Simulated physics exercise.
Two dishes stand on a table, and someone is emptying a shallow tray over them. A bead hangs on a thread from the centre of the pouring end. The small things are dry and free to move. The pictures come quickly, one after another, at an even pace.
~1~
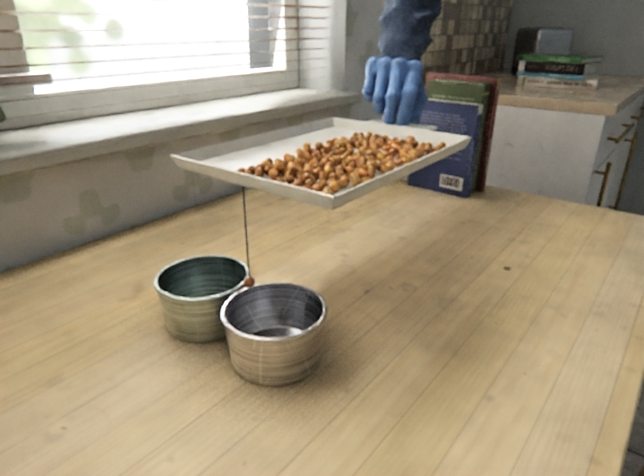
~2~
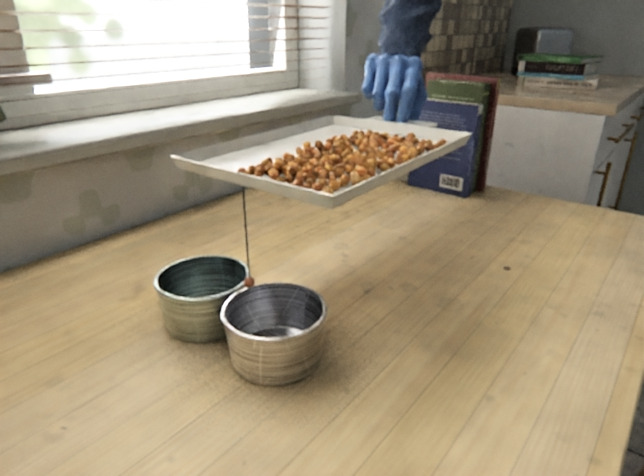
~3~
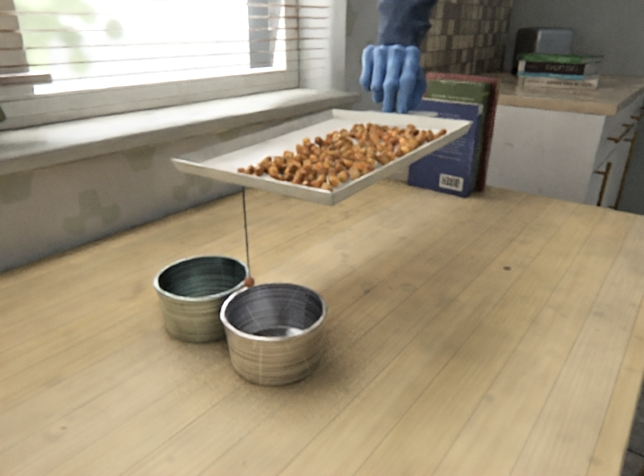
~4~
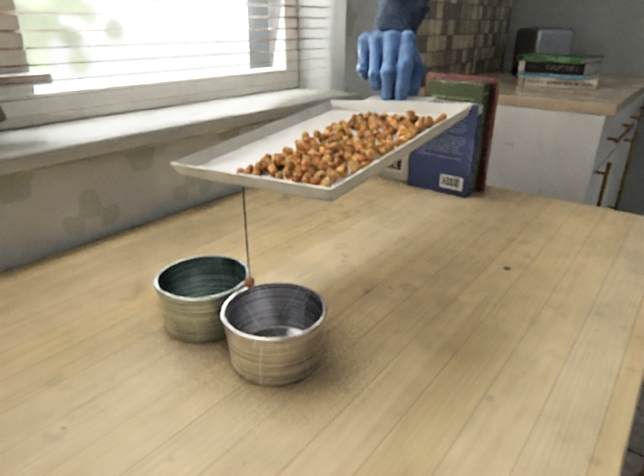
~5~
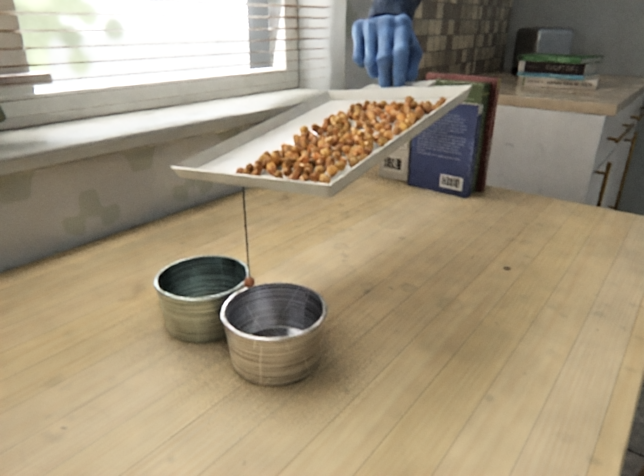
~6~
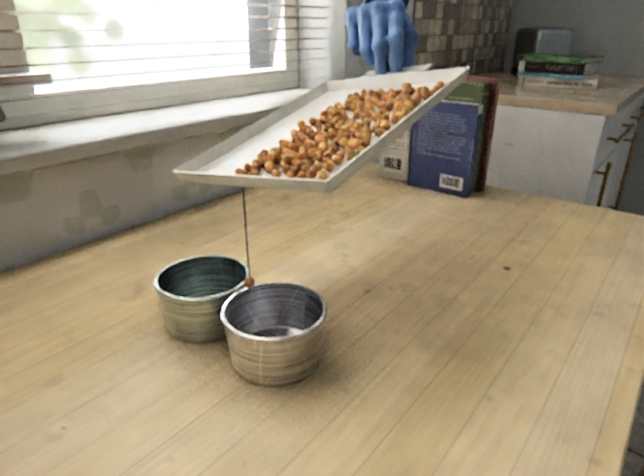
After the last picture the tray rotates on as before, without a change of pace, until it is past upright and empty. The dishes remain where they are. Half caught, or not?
Most gets caught.
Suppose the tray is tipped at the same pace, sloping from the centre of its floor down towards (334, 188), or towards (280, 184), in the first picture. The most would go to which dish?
Rightward dish at the first place, Rightward dish at the second.
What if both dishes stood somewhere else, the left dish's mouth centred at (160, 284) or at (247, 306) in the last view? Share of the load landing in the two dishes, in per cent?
I'd expect some 60 percent, and then some 10 percent.
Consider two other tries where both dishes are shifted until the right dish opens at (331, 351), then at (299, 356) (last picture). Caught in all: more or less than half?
Taking them in turn, it's short of half and then short of half.
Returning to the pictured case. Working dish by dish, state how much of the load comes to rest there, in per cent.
The left dish ends up with around 80 percent of the load, the right dish with around 0 percent.
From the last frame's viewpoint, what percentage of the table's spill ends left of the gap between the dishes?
Estimate: Near 90 per cent.
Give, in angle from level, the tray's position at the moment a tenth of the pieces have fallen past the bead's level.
Angle: Close to 60°.
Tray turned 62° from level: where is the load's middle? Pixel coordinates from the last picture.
In the last view the centre sits at roughly (207, 176).
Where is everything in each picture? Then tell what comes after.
The first frame shows corners of the pouring end near (178, 155) and (332, 194), level; middle of the load near (344, 159), roasted chickpeas; left dish near (168, 312); right dish near (239, 352); bead on its thread near (249, 282).
The second frame shows corners of the pouring end near (177, 156) and (332, 193), level; middle of the load near (344, 157).
The third frame shows corners of the pouring end near (177, 158) and (331, 190), tipped barely, lowest at the left corner; middle of the load near (344, 152).
The fourth frame shows corners of the pouring end near (177, 162) and (330, 186), tipped a little, lowest at the left corner; middle of the load near (343, 145).
The fifth frame shows corners of the pouring end near (177, 166) and (328, 182), tipped a little, lowest at the left corner; middle of the load near (341, 137).
The sixth frame shows corners of the pouring end near (178, 169) and (326, 178), tipped clearly, lowest at the left corner; middle of the load near (339, 130); left dish near (168, 312); right dish near (239, 352).
Shortly afterwards, tray tipped steeply; near two thirds on the tray; a little in the left dish; a little outside both; a little in the air.
Next, tray tipped past a quarter turn; only a few on the tray; the bulk in the left dish; near a quarter outside both; only a few in the air.
Some moments later, tray tipped past a quarter turn; the bulk in the left dish; near a quarter outside both.
In the end, tray tipped past a quarter turn; none at all in the right dish; the bulk in the left dish; near a quarter outside both.
